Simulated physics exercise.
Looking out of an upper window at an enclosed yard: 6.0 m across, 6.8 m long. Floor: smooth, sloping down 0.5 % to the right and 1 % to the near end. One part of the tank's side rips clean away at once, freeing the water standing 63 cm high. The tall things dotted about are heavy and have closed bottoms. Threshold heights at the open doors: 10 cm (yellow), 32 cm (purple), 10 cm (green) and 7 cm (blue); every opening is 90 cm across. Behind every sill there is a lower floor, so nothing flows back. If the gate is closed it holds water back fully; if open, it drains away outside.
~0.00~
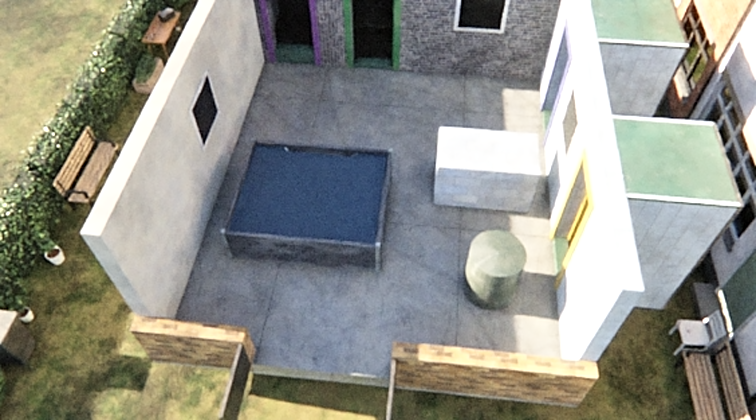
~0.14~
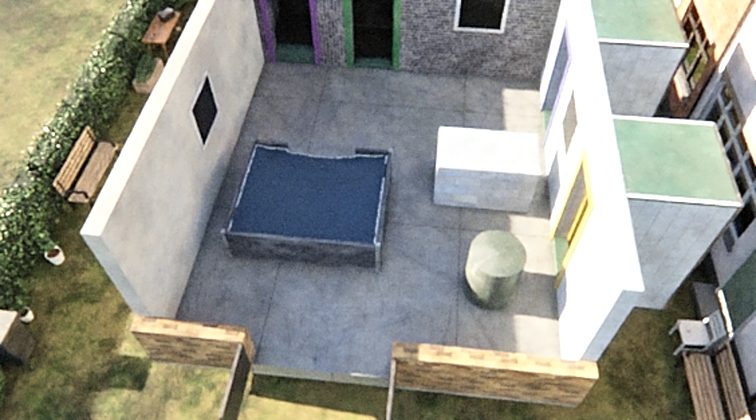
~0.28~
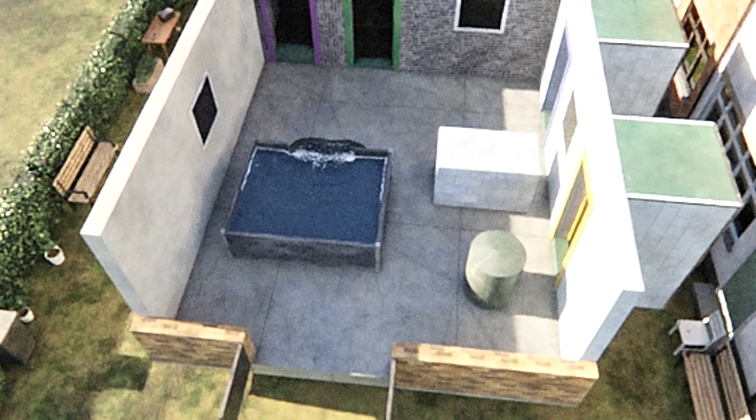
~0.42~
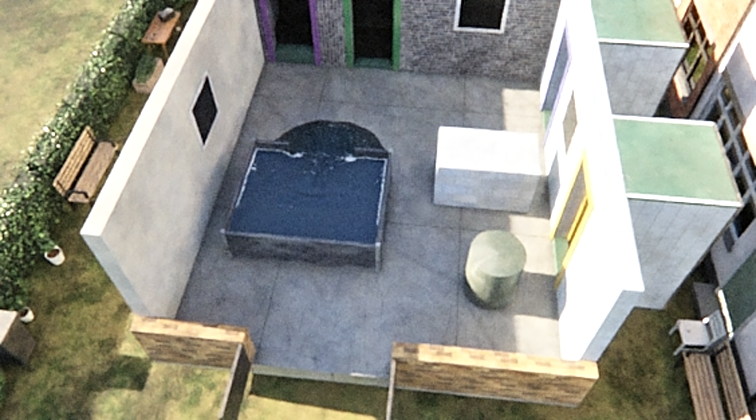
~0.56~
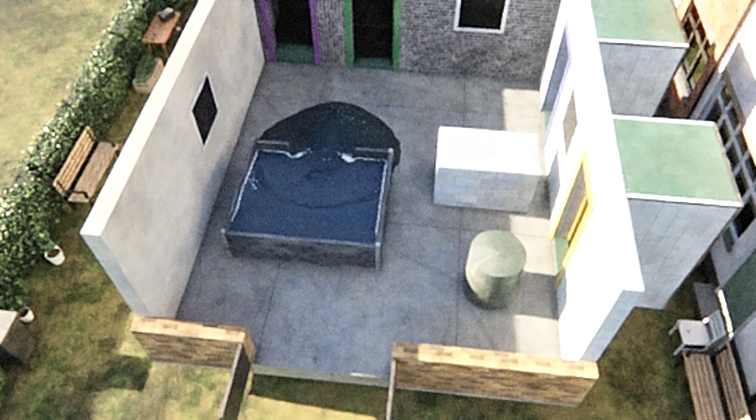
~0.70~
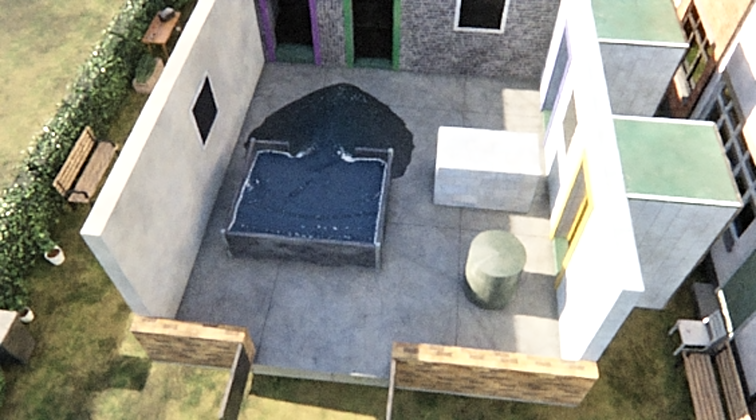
Walled yard seen from above, with dark water pouring from the far side of a rectangular tank and fanning across grey paving.
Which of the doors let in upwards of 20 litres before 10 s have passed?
As I see it, watch the yellow door: It will not outstrip the limit; watch the purple door: It will not outstrip the limit; watch the green door: It will outstrip the limit; watch the blue door: It will outstrip the limit.
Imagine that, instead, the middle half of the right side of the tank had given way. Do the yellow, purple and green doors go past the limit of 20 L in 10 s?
So yellow ends up past the limit, purple short of it, green short of it.
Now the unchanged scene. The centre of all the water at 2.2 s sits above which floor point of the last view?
Its balance point lies near (325, 164).
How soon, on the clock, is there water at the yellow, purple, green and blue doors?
Times: Yellow 5.0 seconds, purple 1.2 seconds, green 0.9 seconds, blue 3.0 seconds.
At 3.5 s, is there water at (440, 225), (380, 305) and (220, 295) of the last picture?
In turn: Still dry, still dry, still dry.
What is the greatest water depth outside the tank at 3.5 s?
About 22 cm at most.
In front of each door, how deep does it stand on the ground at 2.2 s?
Centimetres: Yellow 0 / purple 29 / green 27 / blue 0.
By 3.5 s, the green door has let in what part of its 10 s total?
About 70 per cent.
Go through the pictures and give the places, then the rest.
The first picture shows the tank at (312, 192) is whole and still, 63 cm deep.
In the second picture, water pours out on the tank's far side and has run 0.7 m, to a hidden place; typically 9 cm deep outside, 63 cm at the tank's back.
In the third picture, water pours out on the tank's far side and has run 0.9 m, to (301, 142); typically 11 cm deep outside, 63 cm at the tank's back.
In the fourth picture, the front is at (353, 126), 1.3 m from the gap on the tank's far side; 2.1 m2 of floor is under water; 63 cm left at the back of the tank.
In the fifth picture, water pours out on the tank's far side and has run 1.9 m, to (346, 105); typically 6 cm deep outside, 62 cm at the tank's back.
In the sixth picture, the front is at (347, 86), 2.5 m from the gap on the tank's far side; 5.1 m2 of floor is under water; 56 cm left at the back of the tank.
After 1.4 s water covers 30 % of the floor and is deepest (36 cm) near (323, 167); yellow door not reached, purple door 21 cm at the sill, 0 L in, green door 19 cm at the sill, 23 L in, blue door not reached.
After 2.2 s water covers 35 % of the floor and is deepest (36 cm) near (289, 65); yellow door not reached, purple door 29 cm at the sill, 0 L in, green door 27 cm at the sill, 96 L in, blue door not reached.
After 3.5 s water covers 40 % of the floor and is deepest (22 cm) near (323, 167); yellow door not reached, purple door 18 cm at the sill, 1 L in, green door 20 cm at the sill, 183 L in, blue door 9 cm at the sill, 0 L in.
After 6.0 s water covers 65 % of the floor and is deepest (21 cm) near (536, 83); yellow door 5 cm at the sill, 0 L in, purple door 13 cm at the sill, 1 L in, green door 14 cm at the sill, 244 L in, blue door 17 cm at the sill, 47 L in.
After 10.0 s water covers 90 % of the floor and is deepest (14 cm) near (523, 169); yellow door 4 cm at the sill, 0 L in, purple door 7 cm at the sill, 1 L in, green door 10 cm at the sill, 256 L in, blue door 14 cm at the sill, 136 L in.
